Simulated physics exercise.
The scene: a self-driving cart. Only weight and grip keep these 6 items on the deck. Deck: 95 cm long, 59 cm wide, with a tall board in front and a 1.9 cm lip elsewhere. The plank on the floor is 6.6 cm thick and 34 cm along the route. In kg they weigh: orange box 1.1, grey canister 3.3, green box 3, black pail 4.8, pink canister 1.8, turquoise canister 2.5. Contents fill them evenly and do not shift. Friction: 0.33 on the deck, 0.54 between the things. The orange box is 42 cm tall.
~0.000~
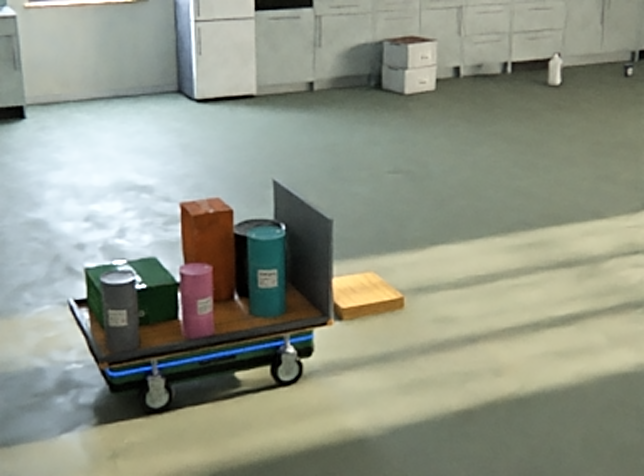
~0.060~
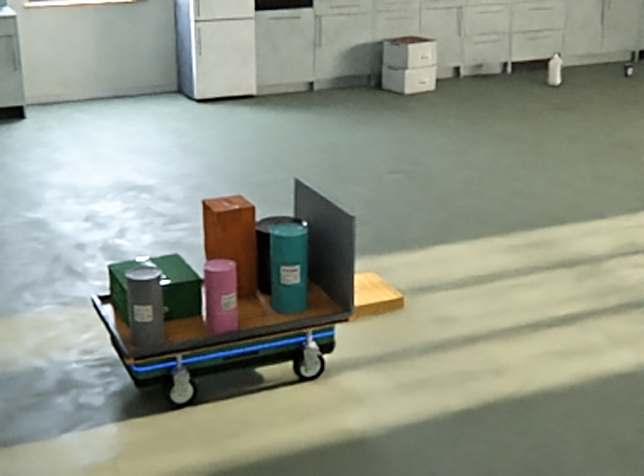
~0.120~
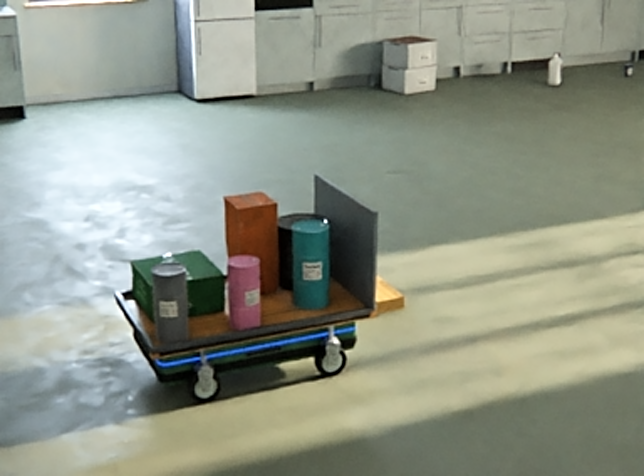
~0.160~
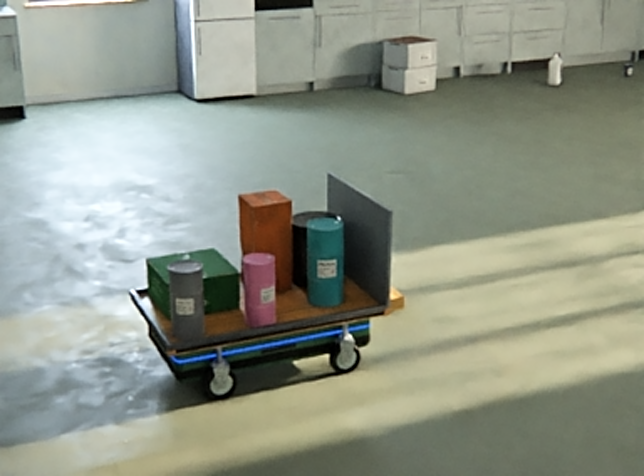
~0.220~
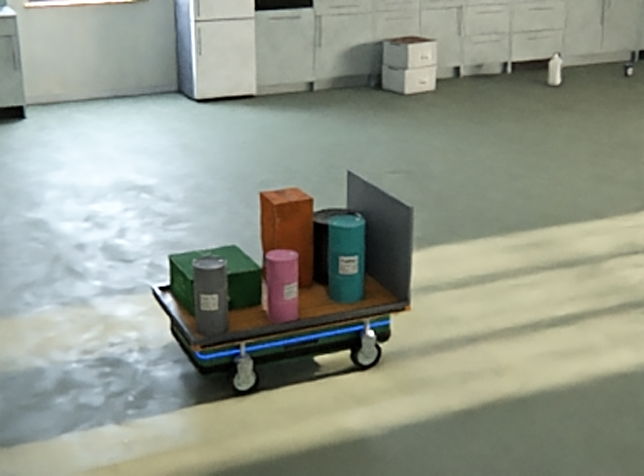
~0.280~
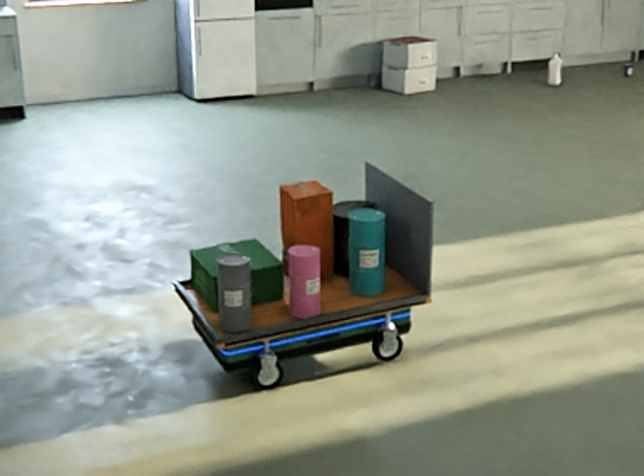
In a wide room lined with pale cabinets, a low cart carrying two boxes and several upright containers rolled slowly to the right across the floor, gradually covering a flat wooden piece from view.
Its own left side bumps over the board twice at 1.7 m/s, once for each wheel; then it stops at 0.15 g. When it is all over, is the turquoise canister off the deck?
The turquoise canister gets thrown off.
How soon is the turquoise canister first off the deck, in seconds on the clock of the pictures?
Near 0.7 s.
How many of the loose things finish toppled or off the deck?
In all, 4.
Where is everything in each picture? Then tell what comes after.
In the first picture, 0 cm covered; turquoise canister (267, 272); orange box (208, 251).
In the second picture, 10 cm covered; green box (155, 289).
In the third picture, 20 cm covered; pink canister (244, 293); orange box (252, 244).
In the fourth picture, 27 cm covered; grey canister (187, 300); green box (193, 283).
In the fifth picture, 37 cm covered; pink canister (283, 286).
In the sixth picture, 48 cm covered; turquoise canister (367, 252); orange box (307, 232).
By 0.88 s, 150 cm covered; turquoise canister now off the deck; orange box tilted 41°; green box tilted 38°.
By 1.48 s, 233 cm covered; grey canister and pink canister now off the deck; orange box tilted 60°; green box tilted 4°.
When it is over (2.6 s), off the deck, orange box, grey canister, pink canister and turquoise canister; the other 2 within 10 cm of the start.
